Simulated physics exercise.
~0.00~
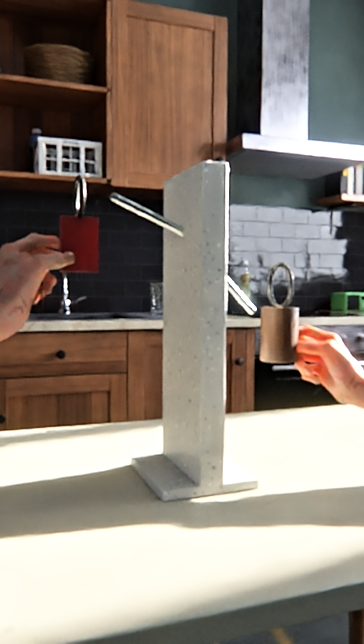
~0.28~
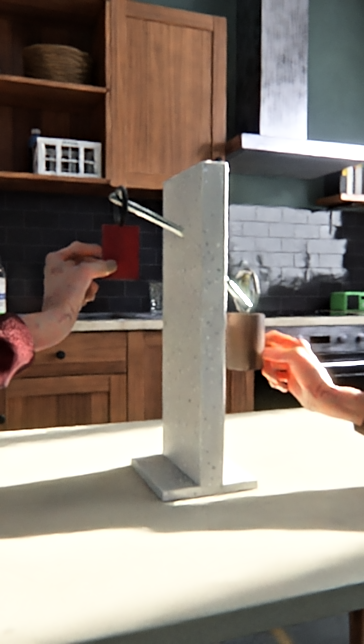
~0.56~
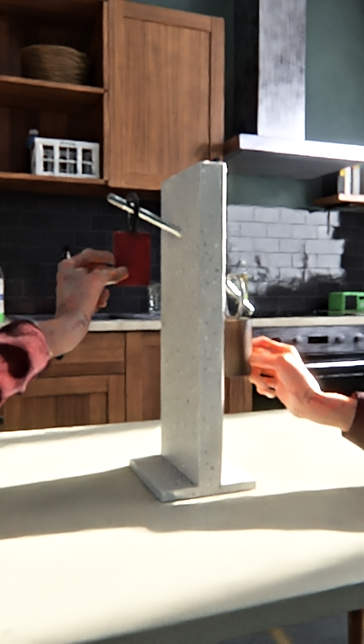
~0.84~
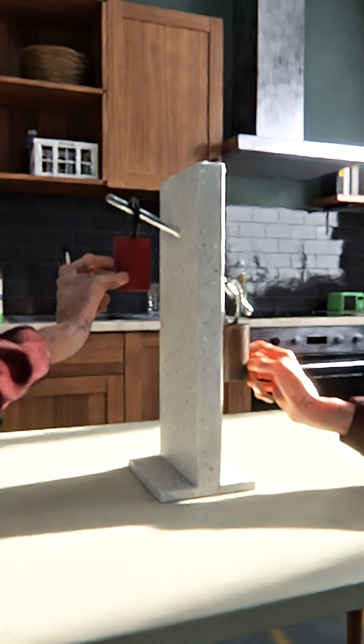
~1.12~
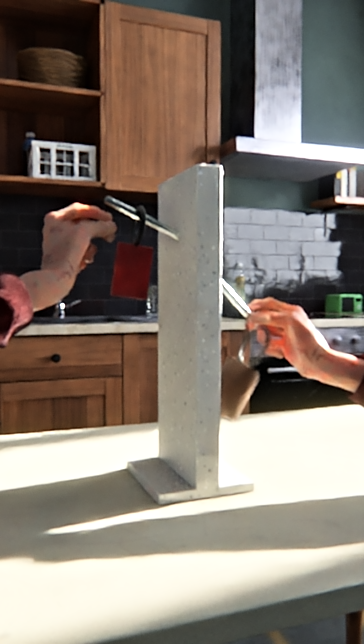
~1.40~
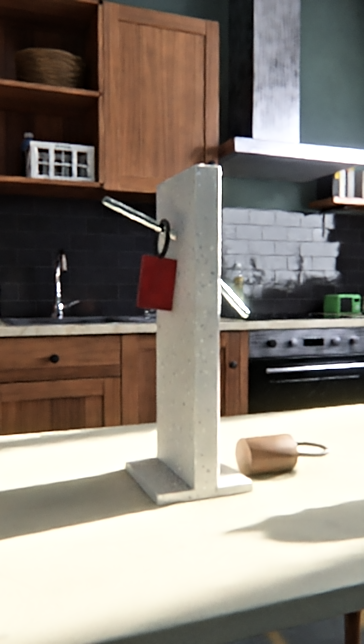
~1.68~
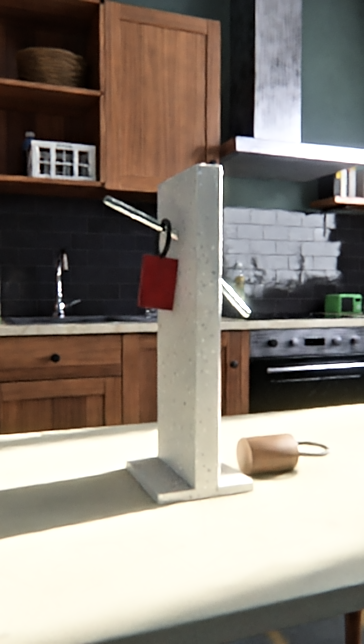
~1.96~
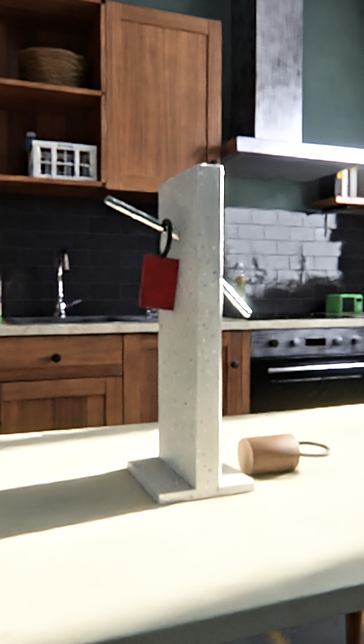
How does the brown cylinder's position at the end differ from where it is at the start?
At the start it is held upright in the air by a hand to the right of the stand. At the end it lies on its side on the table, near the right side of the stand's base.
